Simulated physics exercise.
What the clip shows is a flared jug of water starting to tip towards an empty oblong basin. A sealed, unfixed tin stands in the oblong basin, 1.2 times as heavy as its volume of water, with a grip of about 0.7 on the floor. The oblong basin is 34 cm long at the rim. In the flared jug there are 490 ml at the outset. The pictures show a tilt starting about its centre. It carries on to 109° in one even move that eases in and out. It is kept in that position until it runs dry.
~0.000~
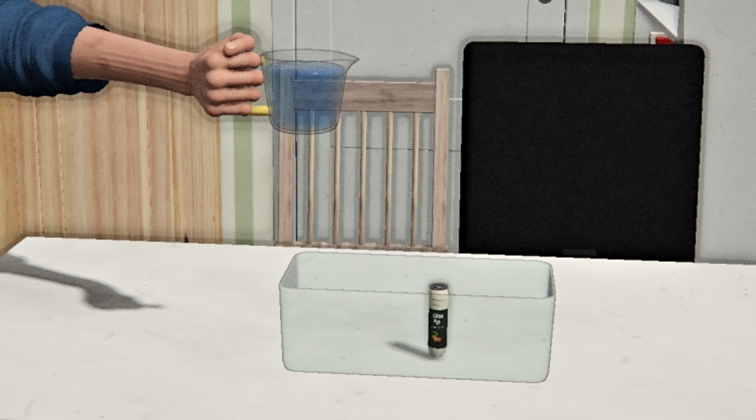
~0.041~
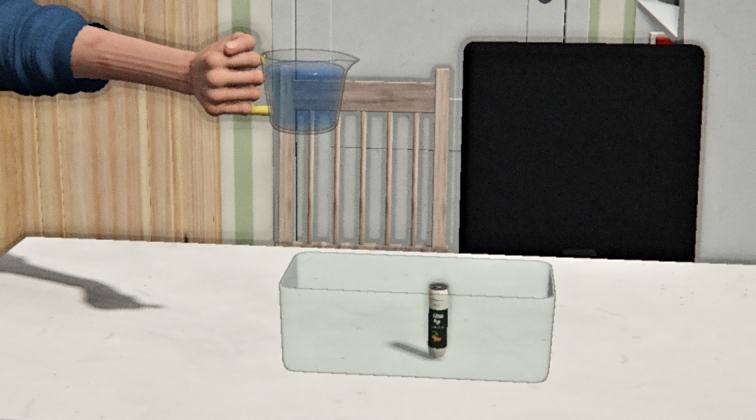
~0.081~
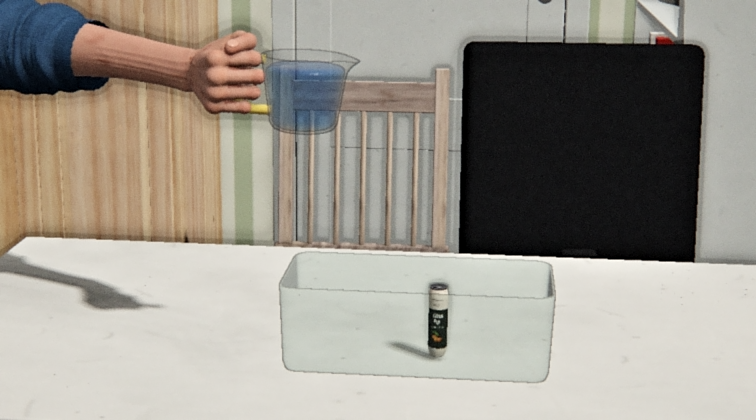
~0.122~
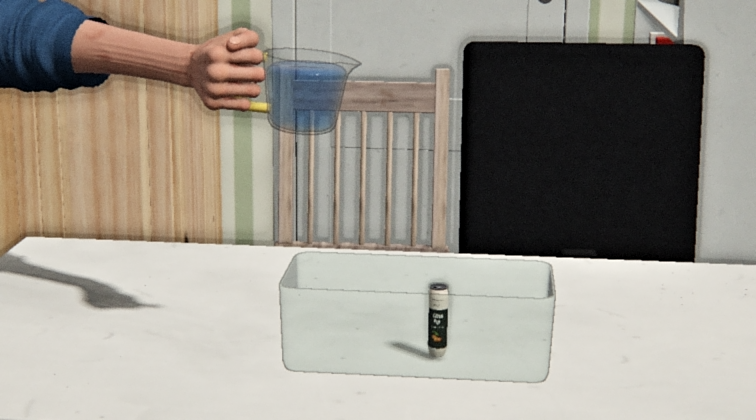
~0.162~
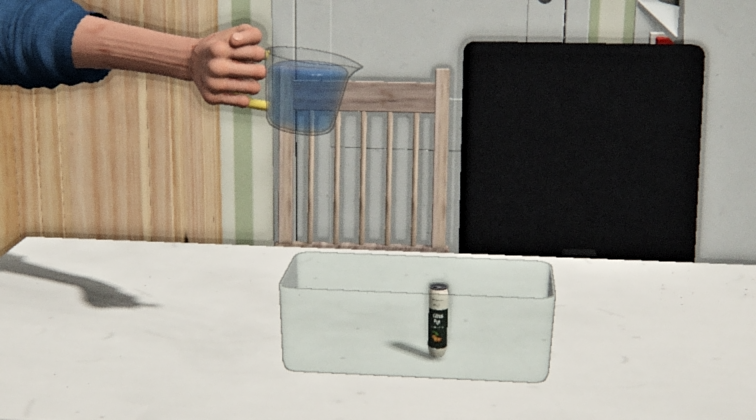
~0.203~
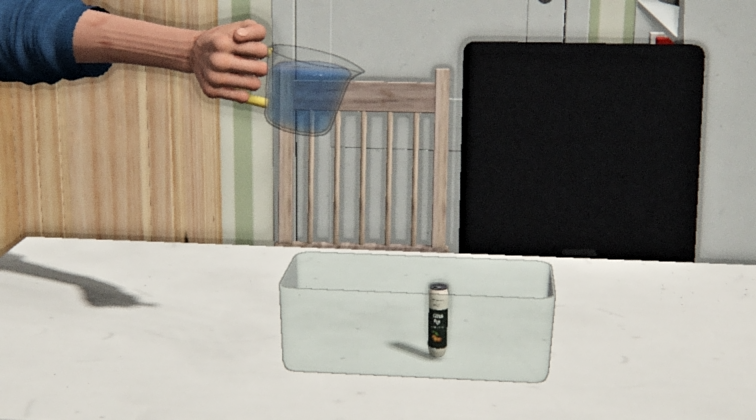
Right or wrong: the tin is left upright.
Wrong.
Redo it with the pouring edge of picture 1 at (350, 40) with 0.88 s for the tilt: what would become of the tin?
After that, the tin overturns.
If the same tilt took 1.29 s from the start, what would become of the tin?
With that tilt, the tin tips.
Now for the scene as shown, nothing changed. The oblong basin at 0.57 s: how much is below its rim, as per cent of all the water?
4 %, more or less.
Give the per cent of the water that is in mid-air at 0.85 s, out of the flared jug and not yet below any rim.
Near 30 percent.
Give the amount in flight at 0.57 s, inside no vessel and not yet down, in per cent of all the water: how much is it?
Some 34 per cent, I reckon.
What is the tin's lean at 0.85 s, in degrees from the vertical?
Lean: Around 5° from upright.
After 0.57 s the tilt is 73° and 62 per cent is still to pour; the tin stands where it began.
After 0.85 s the tilt is 106° and 8 per cent is still to pour; the tin leans 7°.
After 1.13 s the tilt is 109° and 0 per cent is still to pour; the tin lies on its side.
After 1.44 s the tilt is 109° and 0 per cent is still to pour; the tin lies on its side.
In the end the tin lies on its side.
